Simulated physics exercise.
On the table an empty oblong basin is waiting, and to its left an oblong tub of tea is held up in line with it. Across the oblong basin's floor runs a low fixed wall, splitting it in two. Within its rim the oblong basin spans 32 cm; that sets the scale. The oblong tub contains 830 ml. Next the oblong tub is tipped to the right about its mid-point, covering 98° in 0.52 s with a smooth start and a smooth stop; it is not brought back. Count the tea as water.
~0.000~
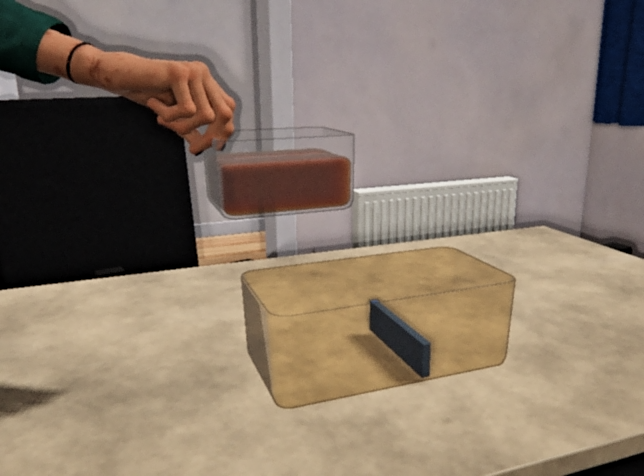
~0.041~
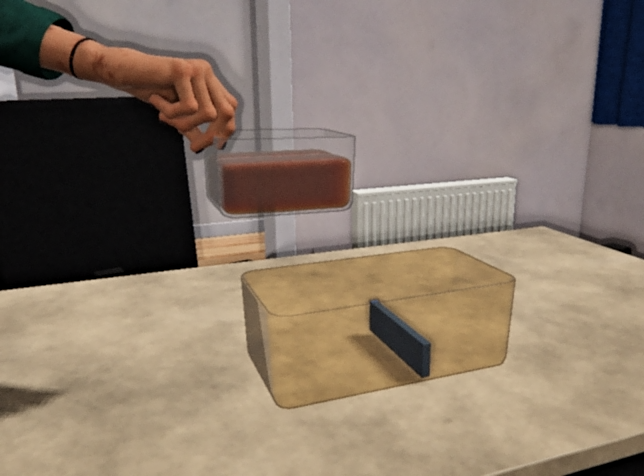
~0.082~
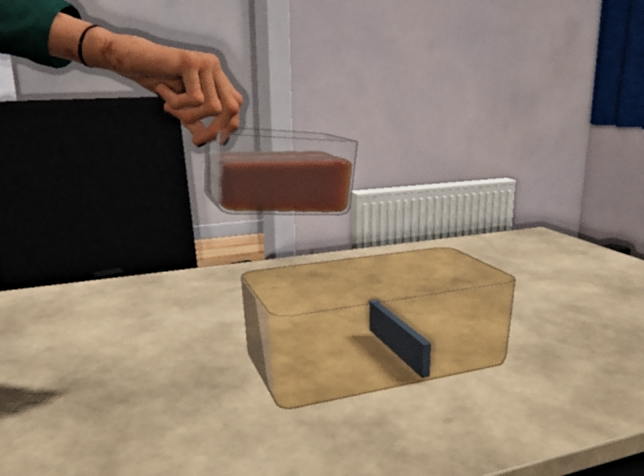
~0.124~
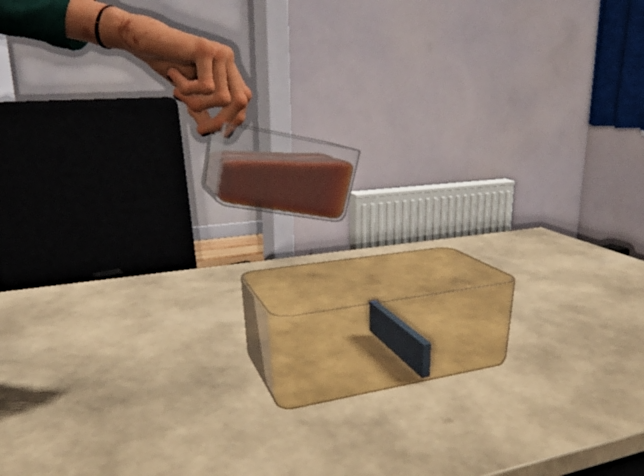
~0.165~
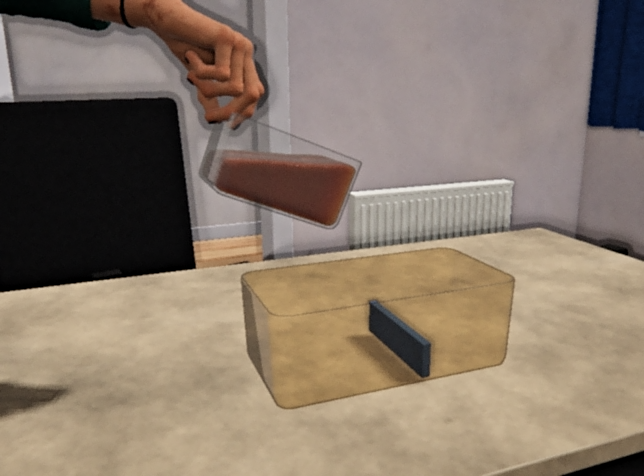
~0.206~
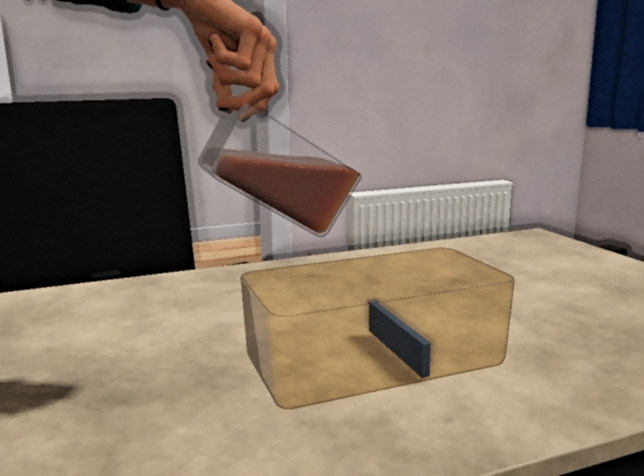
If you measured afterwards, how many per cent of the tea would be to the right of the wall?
About 11 out of 100.
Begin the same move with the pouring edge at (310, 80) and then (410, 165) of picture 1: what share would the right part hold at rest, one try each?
About 10 %, then about 80 %.
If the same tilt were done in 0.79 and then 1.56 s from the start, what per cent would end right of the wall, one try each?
The first try gives 25 percent and the second 40 percent.
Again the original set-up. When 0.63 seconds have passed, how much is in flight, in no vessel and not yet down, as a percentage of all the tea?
Near 6 in a hundred.
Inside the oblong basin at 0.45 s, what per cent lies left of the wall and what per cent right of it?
Around 22 percent on the left and 0 on the right.
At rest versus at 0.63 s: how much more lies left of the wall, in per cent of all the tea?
Close to 2% of the whole.
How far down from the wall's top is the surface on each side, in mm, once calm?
The left side gives some 22 mm, the right side some 40 mm.
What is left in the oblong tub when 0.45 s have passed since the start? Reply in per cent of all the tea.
About 30 per cent.
Then, 0.45 s in, the tilt is 94° and 30 per cent is still to pour, 22 is left of the wall and 0 right of it.
Then, 0.63 s in, the tilt is 98° and 9 per cent is still to pour, 79 is left of the wall and 6 right of it.
Then, 0.82 s in, the tilt is 98° and 3 per cent is still to pour, 68 is left of the wall and 9 right of it.
Then, 1.02 s in, the tilt is 98° and 1 per cent is still to pour, 80 is left of the wall and 11 right of it.
Finally, 81 per cent lies left of the wall, 11 right of it and 8 outside.
